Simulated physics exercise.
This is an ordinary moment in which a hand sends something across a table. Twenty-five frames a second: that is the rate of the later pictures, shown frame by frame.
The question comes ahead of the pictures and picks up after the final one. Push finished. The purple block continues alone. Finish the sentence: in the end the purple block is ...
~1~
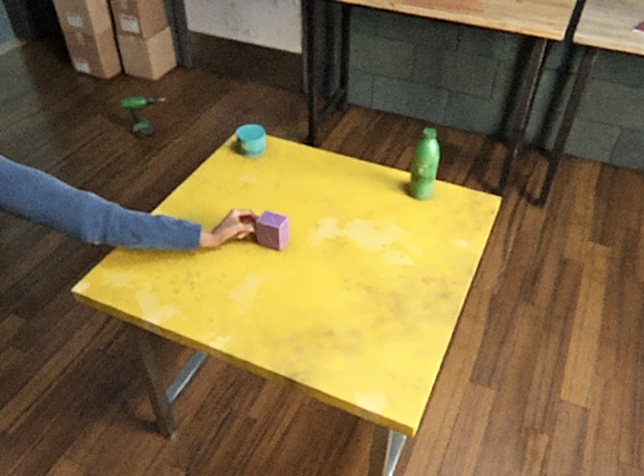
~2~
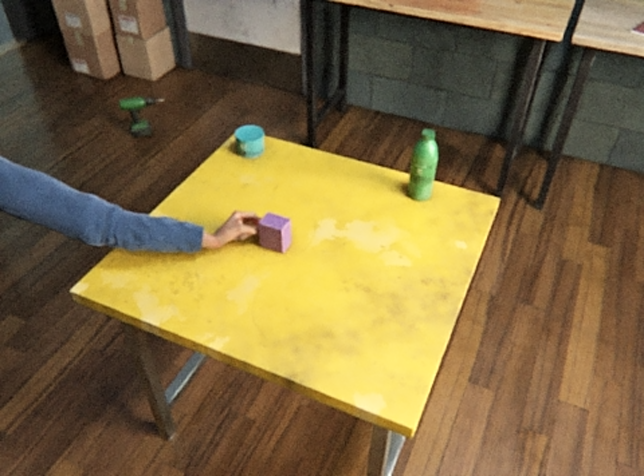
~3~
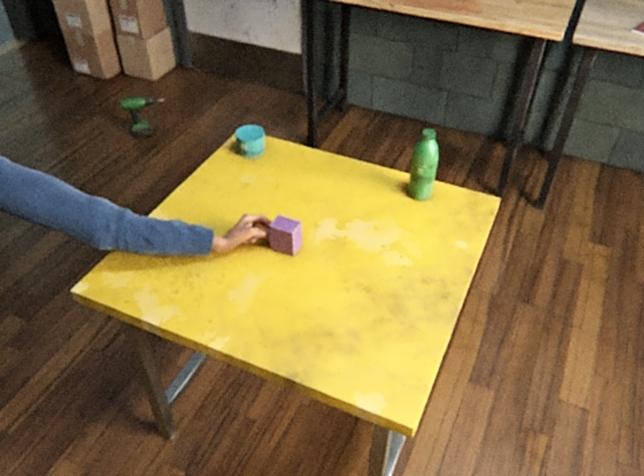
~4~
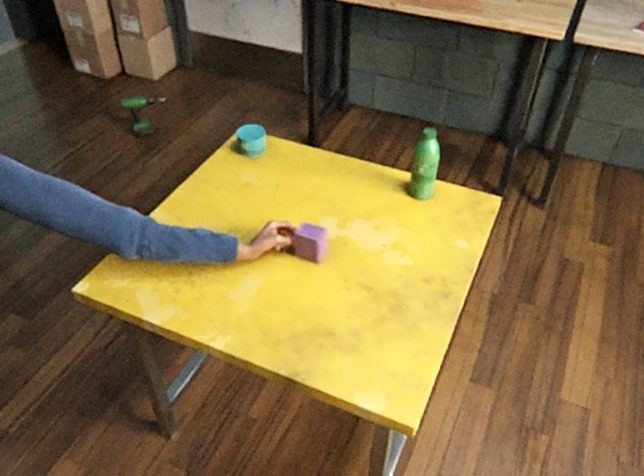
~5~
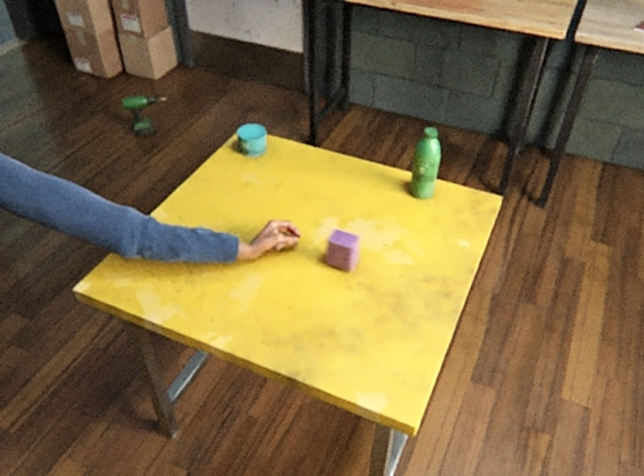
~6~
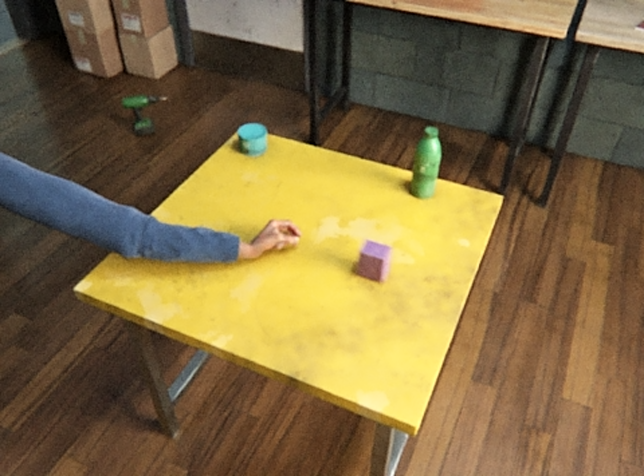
Off the table.
Then, 0.30 s past the last view, purple block now off the table.
Then, 0.50 s past the last view, things are still on the move.
Finally, off the table, purple block.
